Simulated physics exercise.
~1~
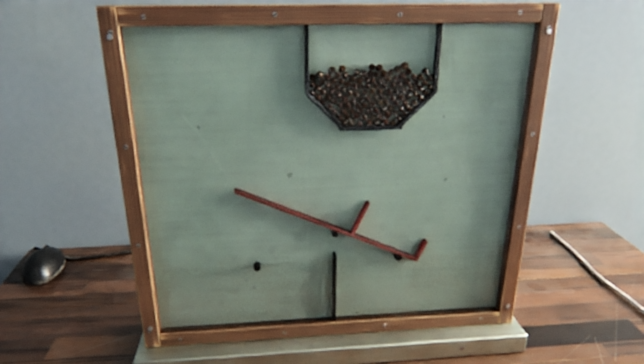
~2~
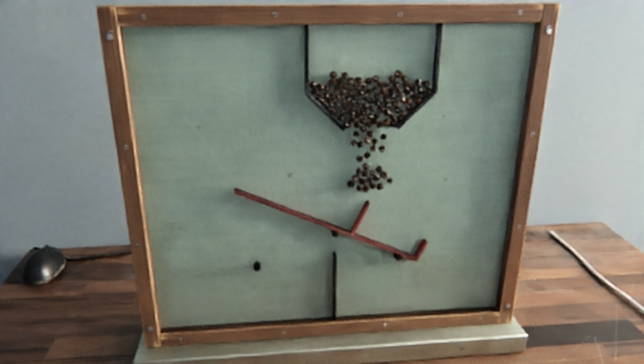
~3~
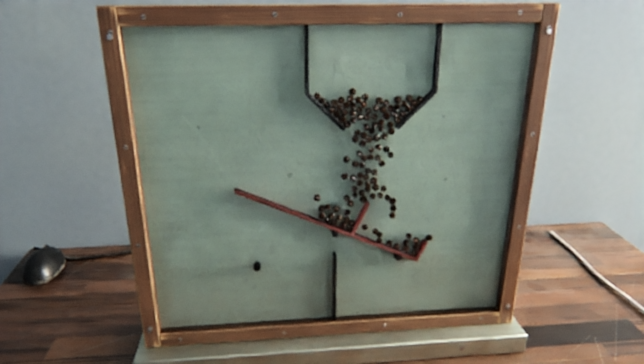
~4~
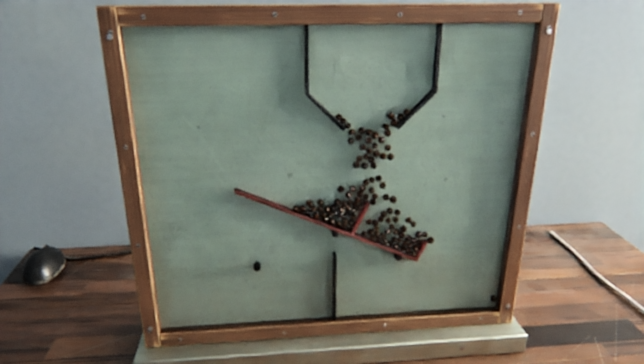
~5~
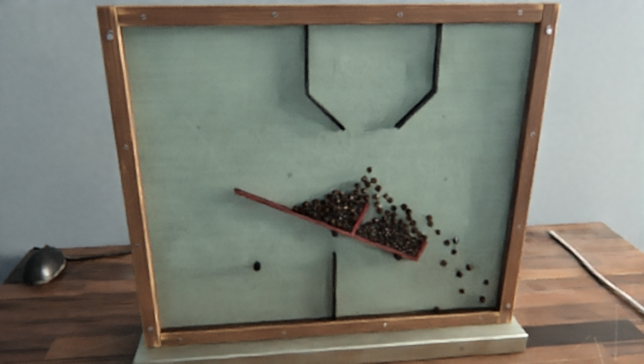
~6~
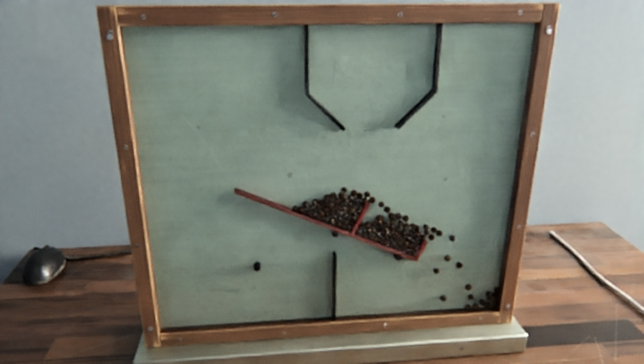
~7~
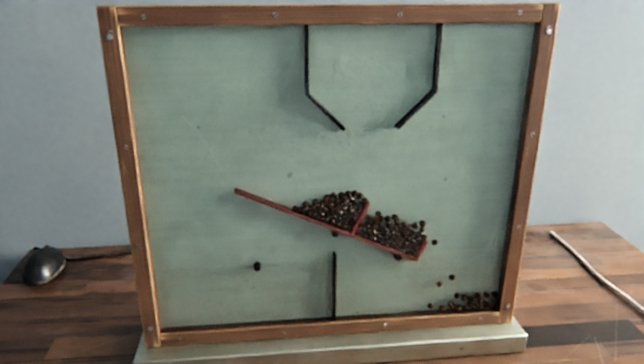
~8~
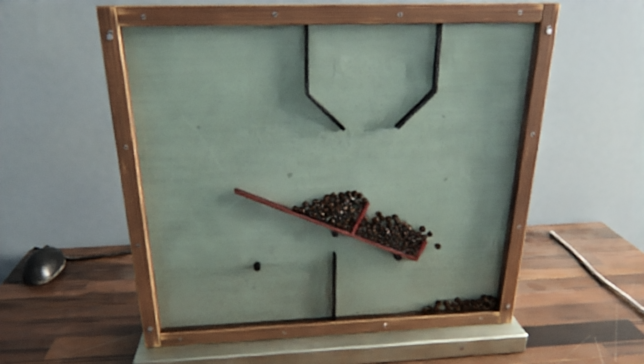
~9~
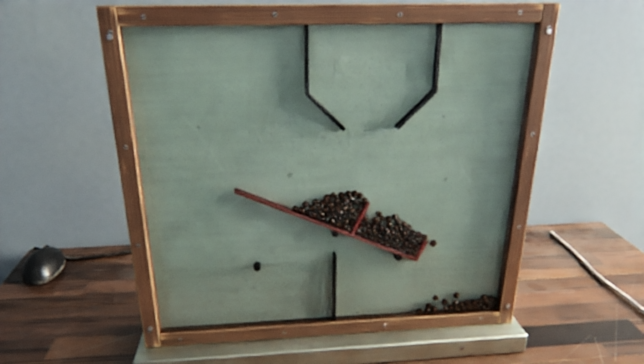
We see a wood-framed panel where small dark brown beads pour from a hopper onto a tilted red tray, piling up in its two sections until some spill off the right end. Most remain heaped on the tray, with a small pile in the bottom right corner and the left side empty.
